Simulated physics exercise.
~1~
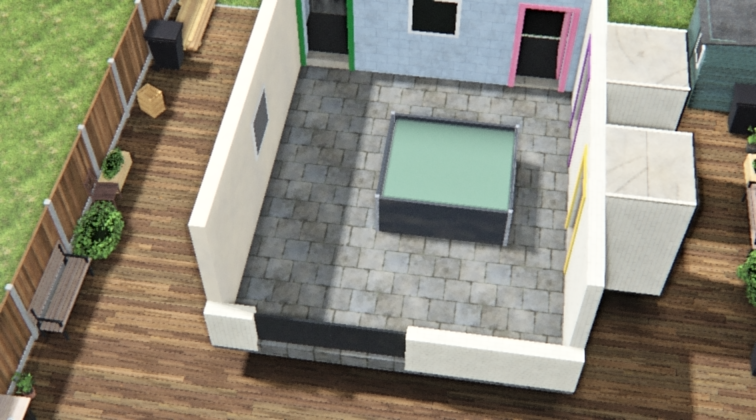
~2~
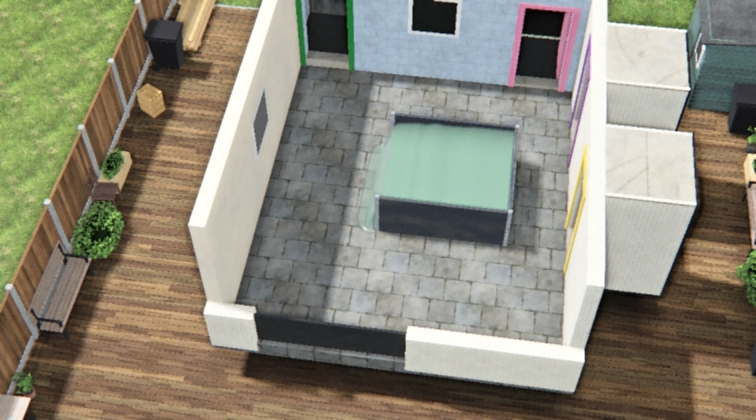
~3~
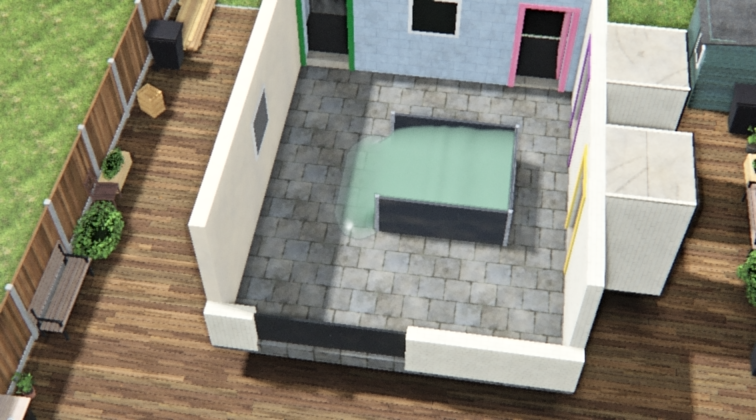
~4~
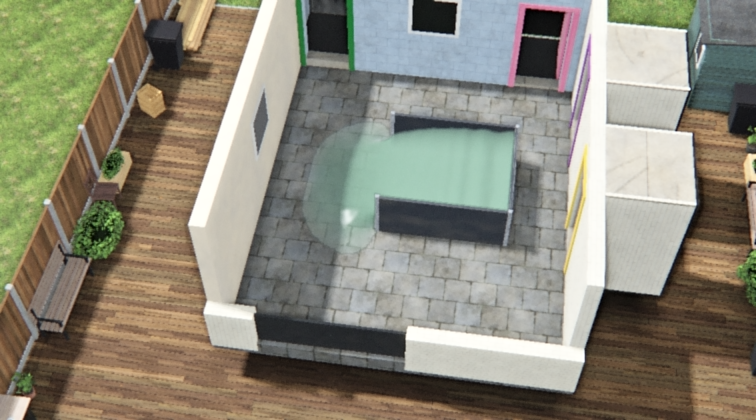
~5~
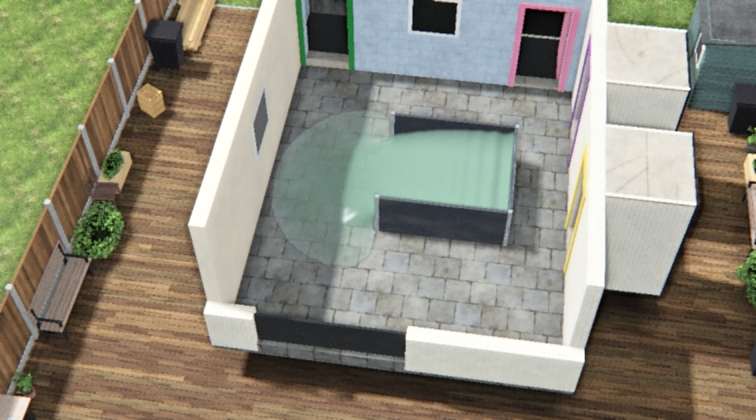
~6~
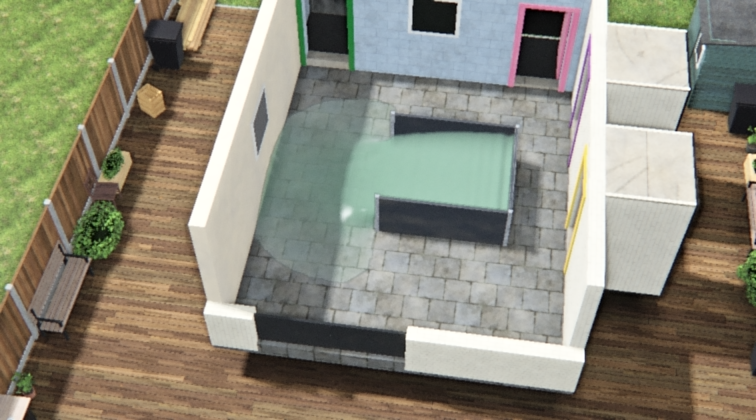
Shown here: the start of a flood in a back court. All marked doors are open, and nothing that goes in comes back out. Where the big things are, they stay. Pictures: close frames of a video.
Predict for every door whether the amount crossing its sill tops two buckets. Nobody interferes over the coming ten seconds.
At the end, I expect the green door to go over the limit; I expect the yellow door to go over the limit; I expect the purple door to stay within two buckets; I expect the pink door to go over the limit.
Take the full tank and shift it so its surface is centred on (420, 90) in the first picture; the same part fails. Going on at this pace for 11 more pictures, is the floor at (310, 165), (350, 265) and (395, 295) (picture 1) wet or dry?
Going through them in turn: Waterlogged, waterlogged and still bare.
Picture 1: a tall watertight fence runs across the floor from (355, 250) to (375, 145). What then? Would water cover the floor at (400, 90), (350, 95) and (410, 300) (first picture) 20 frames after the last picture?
Results in sequence: Swamped / swamped / swamped.
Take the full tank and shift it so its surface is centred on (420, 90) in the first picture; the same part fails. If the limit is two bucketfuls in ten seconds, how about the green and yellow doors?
Lab note - green door crosses the line; yellow door doesn't reach it.
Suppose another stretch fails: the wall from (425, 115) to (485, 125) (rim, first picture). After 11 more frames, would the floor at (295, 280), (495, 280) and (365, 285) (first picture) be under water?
Sequence: Spared / spared / spared.
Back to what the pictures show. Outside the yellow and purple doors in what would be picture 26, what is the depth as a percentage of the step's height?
Approx. 0 % then 0 %.
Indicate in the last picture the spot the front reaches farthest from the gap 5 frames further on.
The front should reach about (229, 327).
A moment on, water covers 30 % of the floor; the green door wet at the sill, nothing in, the yellow door not reached, the purple door not reached, the pink door not reached.
Next, water covers 35 % of the floor; the green door over two buckets in, the yellow door not reached, the purple door not reached, the pink door not reached.
Then, water covers 75 % of the floor; the green door far over two buckets in, the yellow door not reached, the purple door not reached, the pink door wet at the sill, nothing in.
Later, water covers 100 % of the floor; the green door far over two buckets in, the yellow door under two buckets in, the purple door wet at the sill, nothing in, the pink door under two buckets in.
In the end, water covers 100 % of the floor; the green door far over two buckets in, the yellow door over two buckets in, the purple door wet at the sill, nothing in, the pink door far over two buckets in.
